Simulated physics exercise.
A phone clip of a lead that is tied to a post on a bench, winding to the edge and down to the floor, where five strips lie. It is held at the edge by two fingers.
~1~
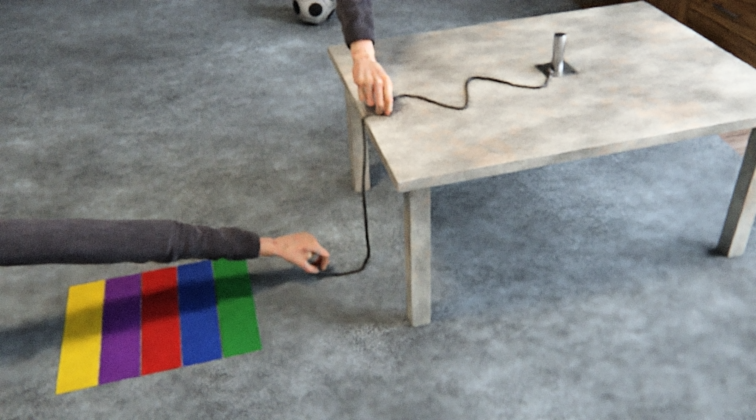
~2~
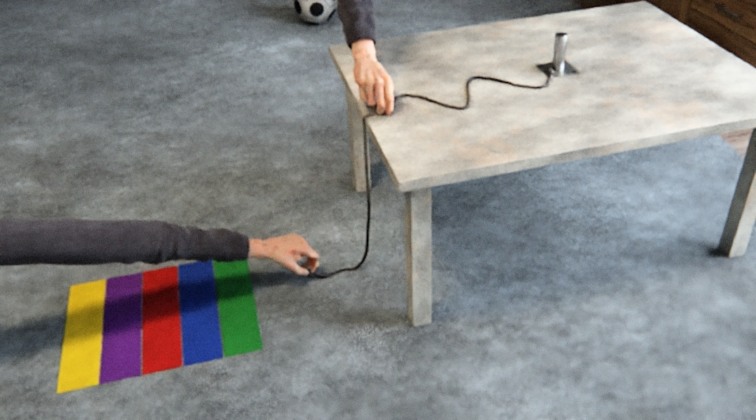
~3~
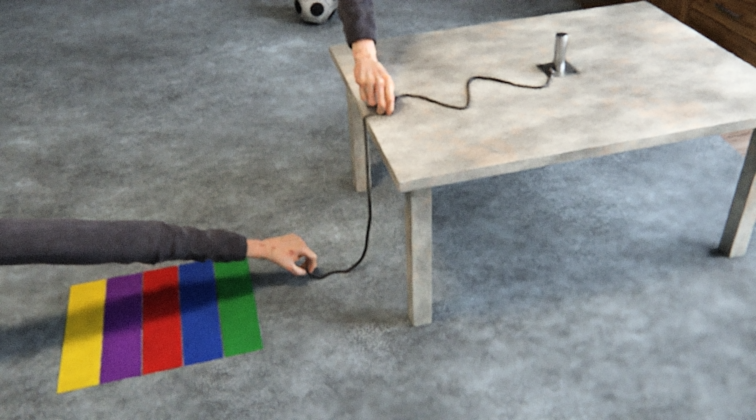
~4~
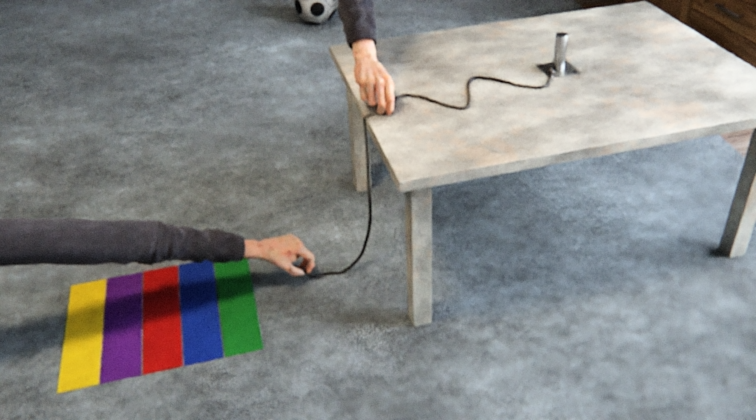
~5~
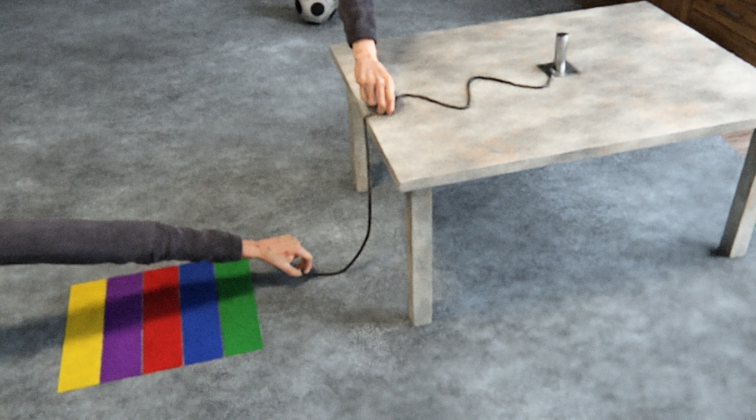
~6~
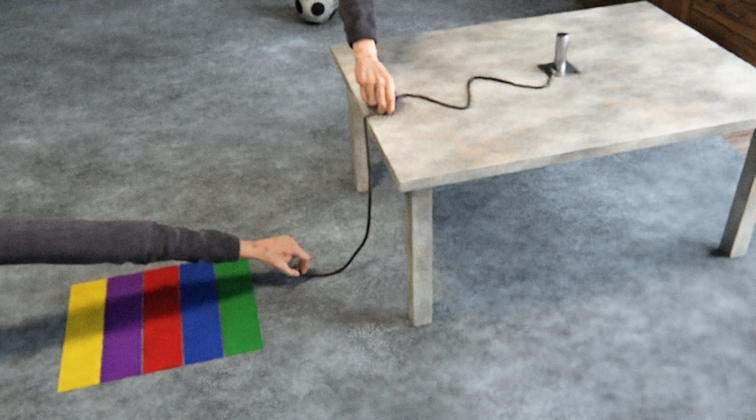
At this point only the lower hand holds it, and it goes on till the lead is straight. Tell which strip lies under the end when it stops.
The yellow strip.
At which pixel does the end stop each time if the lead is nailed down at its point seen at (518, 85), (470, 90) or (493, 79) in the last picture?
The pixel places are (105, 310), (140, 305) and (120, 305), one per try.
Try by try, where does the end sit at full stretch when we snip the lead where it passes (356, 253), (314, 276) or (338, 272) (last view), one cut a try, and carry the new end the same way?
First try near (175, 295), second near (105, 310), third near (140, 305).
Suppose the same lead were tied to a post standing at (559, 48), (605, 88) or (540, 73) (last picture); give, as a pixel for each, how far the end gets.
The first try gives about (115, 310), the second about (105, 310) and the third about (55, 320).
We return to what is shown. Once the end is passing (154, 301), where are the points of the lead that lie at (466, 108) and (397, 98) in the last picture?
(381, 99), then (348, 154).
A little later, end near (154, 301); over red.
Next, end near (106, 310); over purple.
When it is tight, end near (79, 315); over yellow. Over yellow.
